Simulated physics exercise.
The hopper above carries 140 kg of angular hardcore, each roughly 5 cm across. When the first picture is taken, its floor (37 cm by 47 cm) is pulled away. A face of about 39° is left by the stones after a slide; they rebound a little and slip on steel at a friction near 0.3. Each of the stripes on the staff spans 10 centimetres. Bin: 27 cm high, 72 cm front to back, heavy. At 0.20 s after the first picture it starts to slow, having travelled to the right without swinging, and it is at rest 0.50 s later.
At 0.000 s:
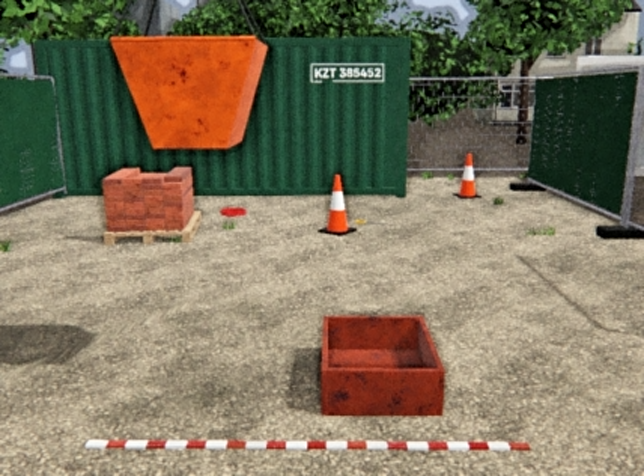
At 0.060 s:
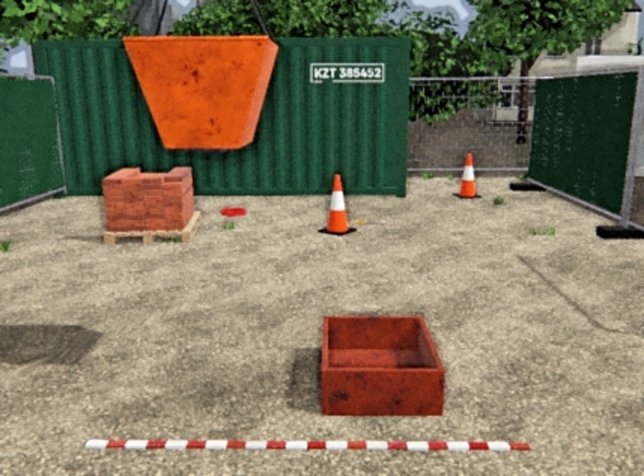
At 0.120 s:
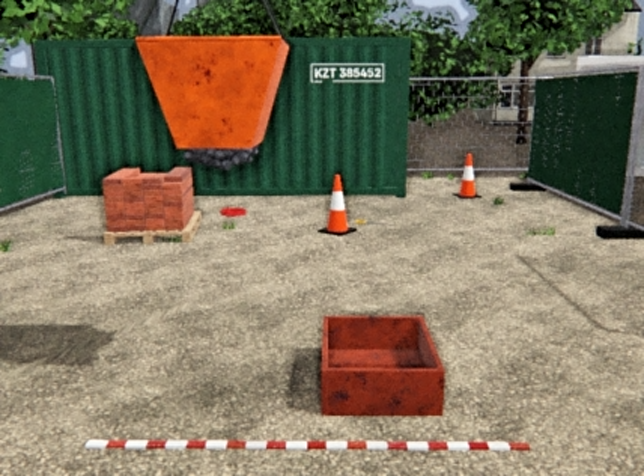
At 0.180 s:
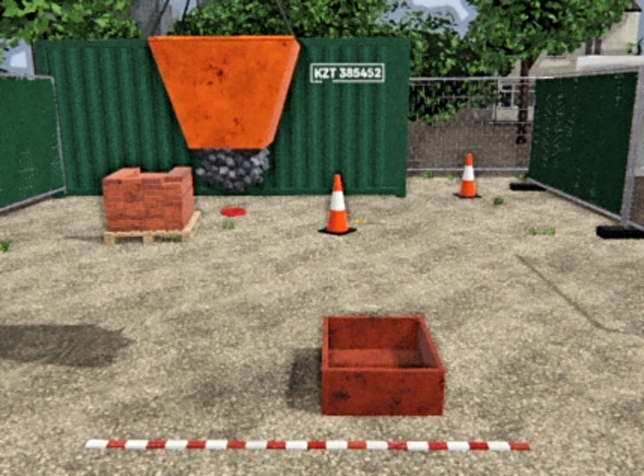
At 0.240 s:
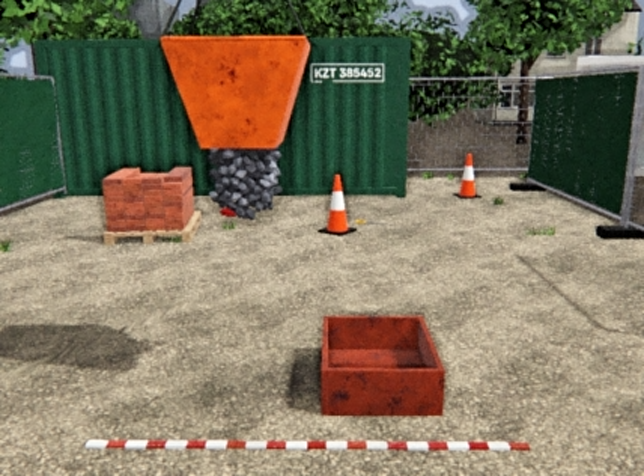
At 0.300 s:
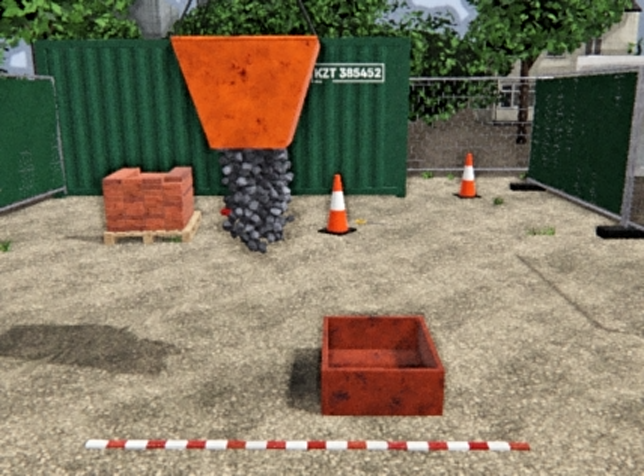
Orange hopper hanging before a green container drifting right, dark grey stones pouring from its base above gravelly ground.
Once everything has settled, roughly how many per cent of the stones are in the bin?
I would say 16 per cent.
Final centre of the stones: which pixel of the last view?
Middle at rest: Roughly (292, 374).
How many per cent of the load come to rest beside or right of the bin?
0 in a hundred, roughly.
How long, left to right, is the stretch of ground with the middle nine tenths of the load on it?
I'd put it at close to 120 cm.
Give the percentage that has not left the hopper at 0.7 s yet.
Close to 0 per cent of the load.
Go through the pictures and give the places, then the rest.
In the first frame, the outlet is at (190, 138); nothing has dropped yet.
In the second frame, the outlet is at (202, 138); 3 % is out.
In the third frame, the outlet is at (214, 138); 12 % is out, the lowest stones still above the rim at (226, 161), 134 cm up.
In the fourth frame, the outlet is at (226, 138); 23 % is out, the lowest stones still above the rim at (237, 182), 122 cm up.
In the fifth frame, the outlet is at (237, 138); 36 % is out, the lowest stones still above the rim at (248, 209), 106 cm up.
In the sixth frame, the outlet is at (248, 138); 48 % is out, the lowest stones still above the rim at (259, 241), 87 cm up.
After 0.7 s, 0 % in the hopper, 89 % falling or lying left of the bin, 11 % falling or lying in the bin; the stones farthest right are at (385, 368).
After 1.1 s, 0 % in the hopper, 82 % falling or lying left of the bin, 16 % falling or lying in the bin, 2 % falling or lying beside or right of the bin; the stones farthest right are at (420, 364).
After 1.7 s, 0 % in the hopper, 81 % falling or lying left of the bin, 16 % falling or lying in the bin, 2 % falling or lying beside or right of the bin; the stones farthest right are at (422, 359).
After 2.6 s, 0 % in the hopper, 81 % falling or lying left of the bin, 16 % falling or lying in the bin, 2 % falling or lying beside or right of the bin; the stones farthest right are at (422, 359).
After 4.5 s, 0 % in the hopper, 81 % left of the bin, 16 % in the bin, 2 % beside or right of the bin; the stones farthest right are at (422, 359).
